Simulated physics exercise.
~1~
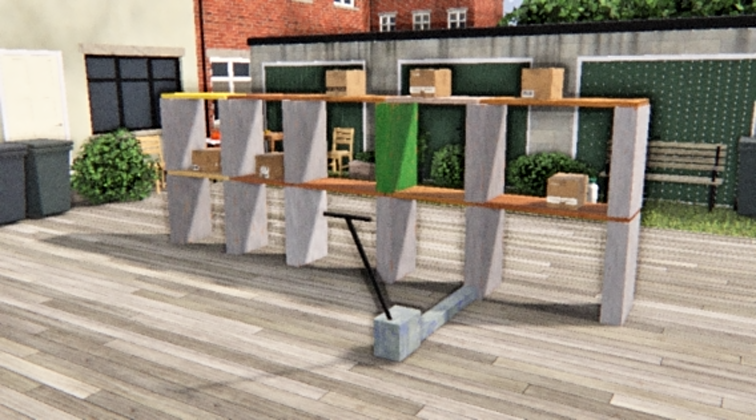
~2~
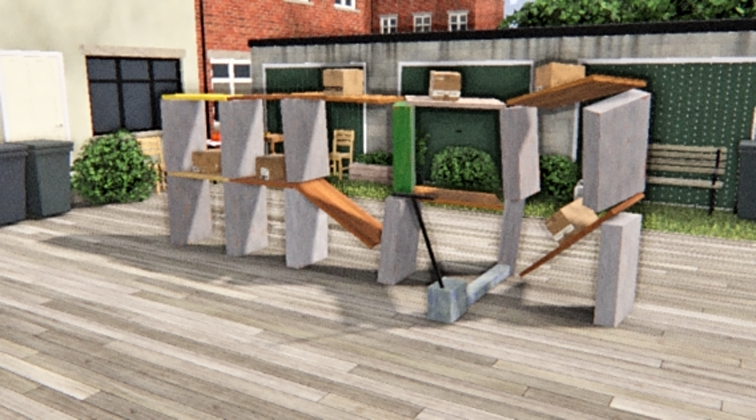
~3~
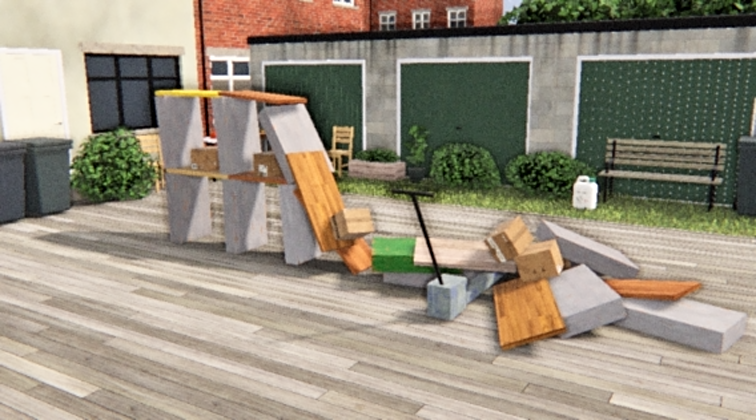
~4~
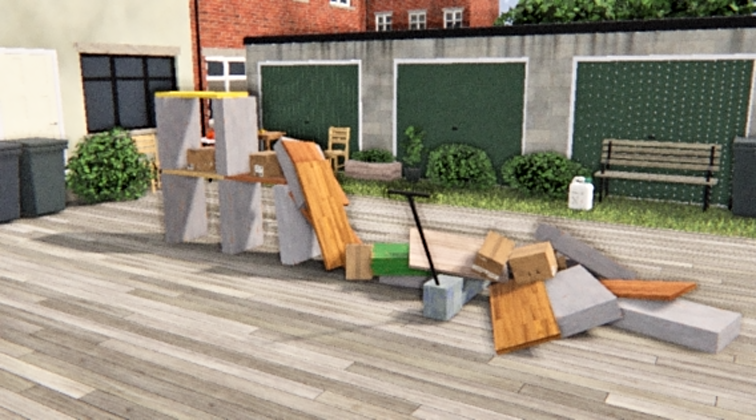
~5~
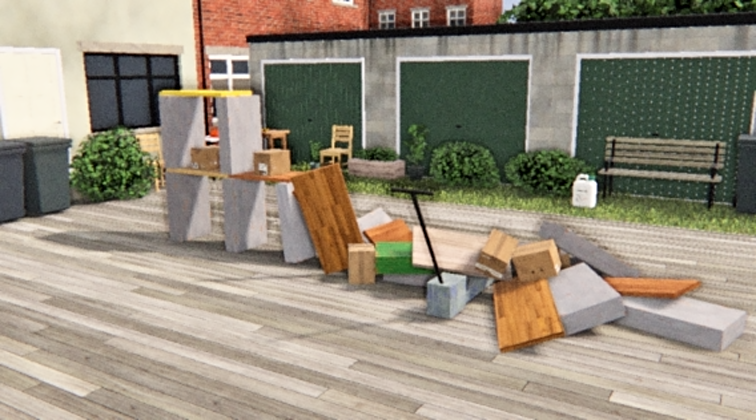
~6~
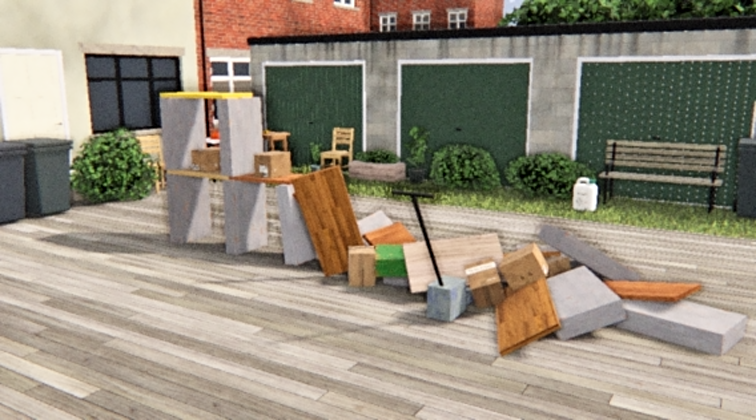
Two-tier shelf of grey uprights and loose boards collapsing from the right as a jack shifts its base, yellow-topped left end standing.
